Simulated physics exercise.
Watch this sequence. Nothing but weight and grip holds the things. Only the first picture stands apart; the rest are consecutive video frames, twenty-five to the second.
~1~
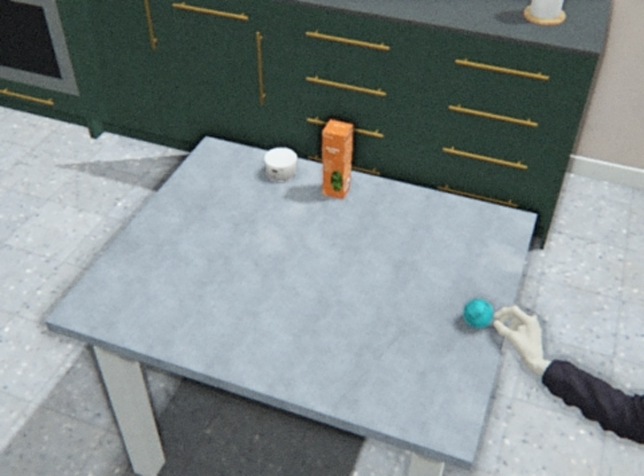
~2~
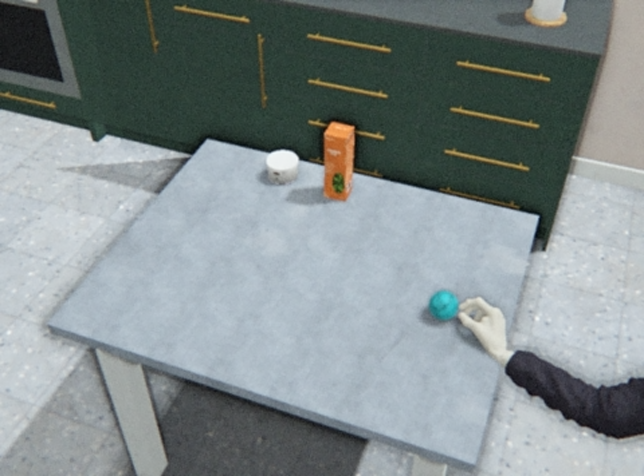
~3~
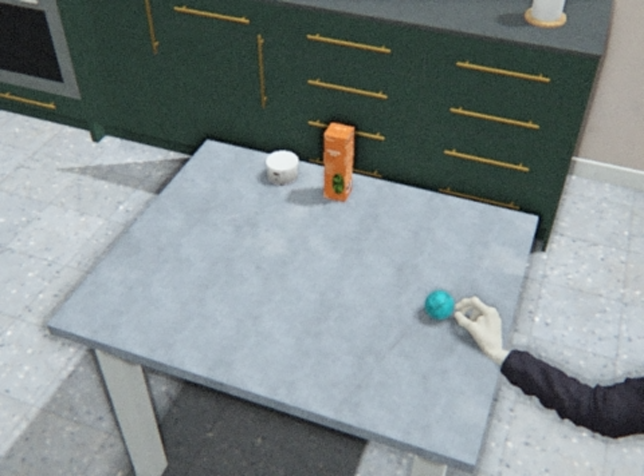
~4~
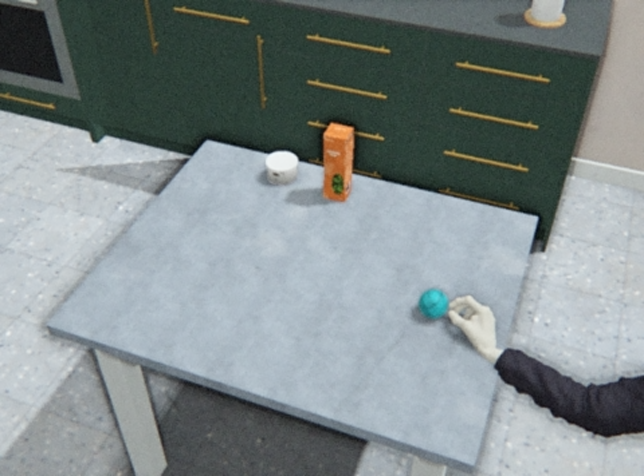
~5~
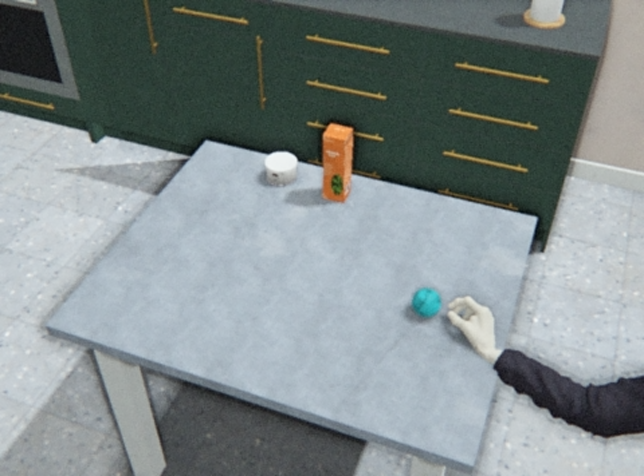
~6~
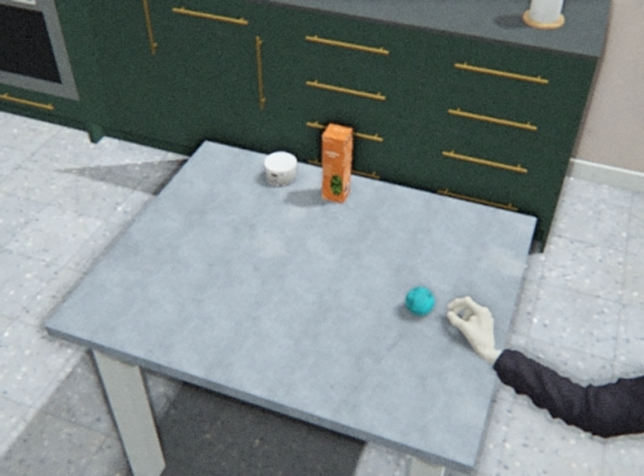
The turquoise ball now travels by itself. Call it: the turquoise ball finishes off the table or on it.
On it.
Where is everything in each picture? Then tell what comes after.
The first picture shows under the hand; turquoise ball (478, 314).
The second picture shows under the hand; turquoise ball (444, 305).
The third picture shows under the hand; turquoise ball (439, 305).
The fourth picture shows turquoise ball (434, 304).
The fifth picture shows turquoise ball (427, 303).
The sixth picture shows turquoise ball (420, 302) moved a little.
Then, 0.20 s later than the last frame, turquoise ball moved about its own width near (393, 294).
Then, 0.40 s later than the last frame, turquoise ball moved well along near (372, 288).
Then, 0.80 s later than the last frame, turquoise ball moved well along near (344, 281).
When it is over, moved from the start, turquoise ball. End places, in pixels of the last picture, turquoise ball near (334, 278).
